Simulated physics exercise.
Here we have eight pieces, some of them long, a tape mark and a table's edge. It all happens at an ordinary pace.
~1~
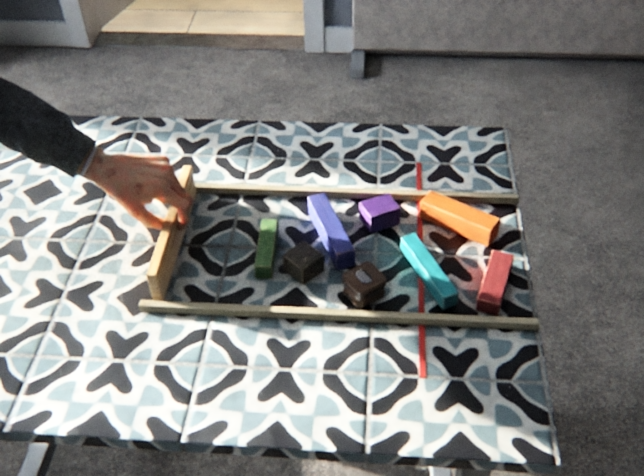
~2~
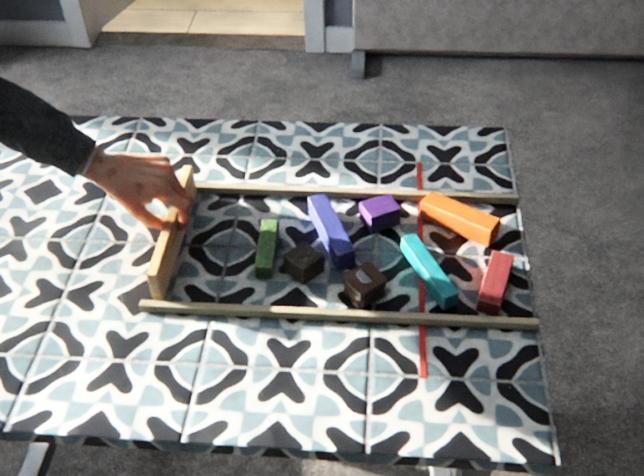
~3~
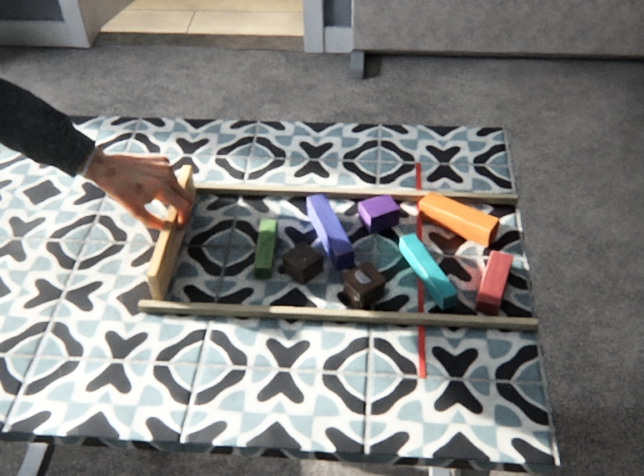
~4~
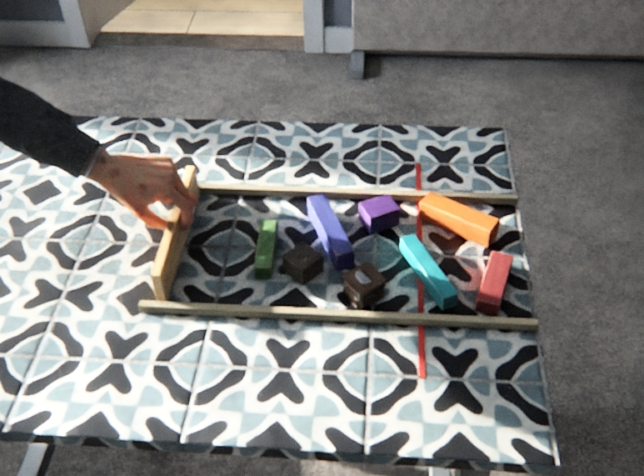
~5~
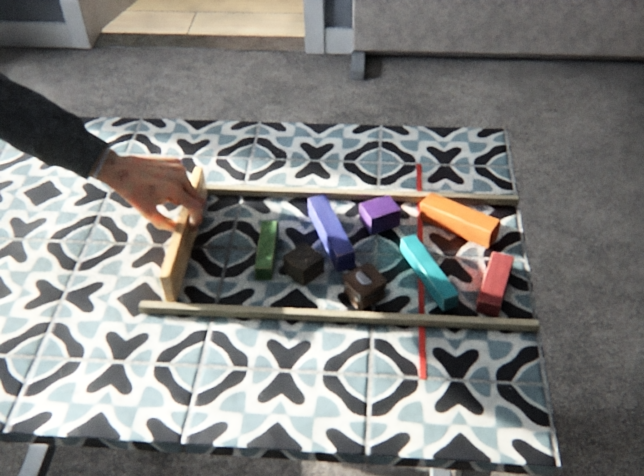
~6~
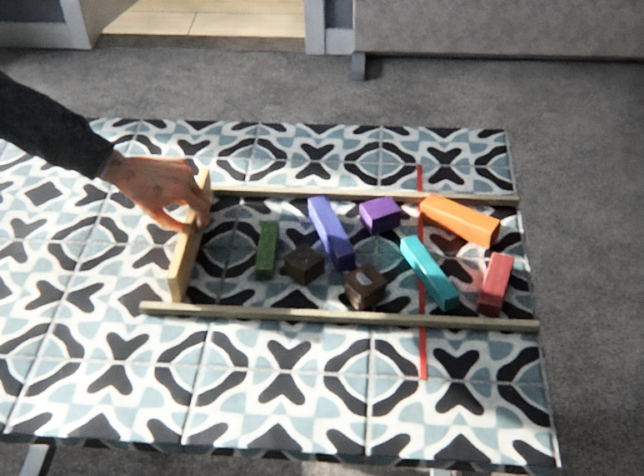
A hand slides a wooden board slightly right toward eight still, colored blocks on a patterned table.
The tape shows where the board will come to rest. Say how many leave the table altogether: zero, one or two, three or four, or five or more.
In the end the number that fall off is zero.
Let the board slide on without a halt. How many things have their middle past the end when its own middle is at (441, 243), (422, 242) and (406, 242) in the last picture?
In that order 0, 0 and 0.
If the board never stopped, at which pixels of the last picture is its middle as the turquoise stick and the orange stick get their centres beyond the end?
Its middle is around (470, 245) and around (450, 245).
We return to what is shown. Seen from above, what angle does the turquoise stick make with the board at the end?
About 15°.
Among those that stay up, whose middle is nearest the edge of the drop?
The orange stick ends nearest.
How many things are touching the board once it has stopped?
It touches 3.
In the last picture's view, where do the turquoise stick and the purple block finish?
Near (484, 274) and (460, 209).
Early on, none off yet; red bar at rest near (496, 284); orange stick at rest near (459, 220); turquoise stick at rest near (429, 272).
A while later, none off yet; red bar at rest near (496, 284); orange stick travelled a little near (481, 221); turquoise stick travelled a little near (454, 270).
Finally, the number that fall off is zero.
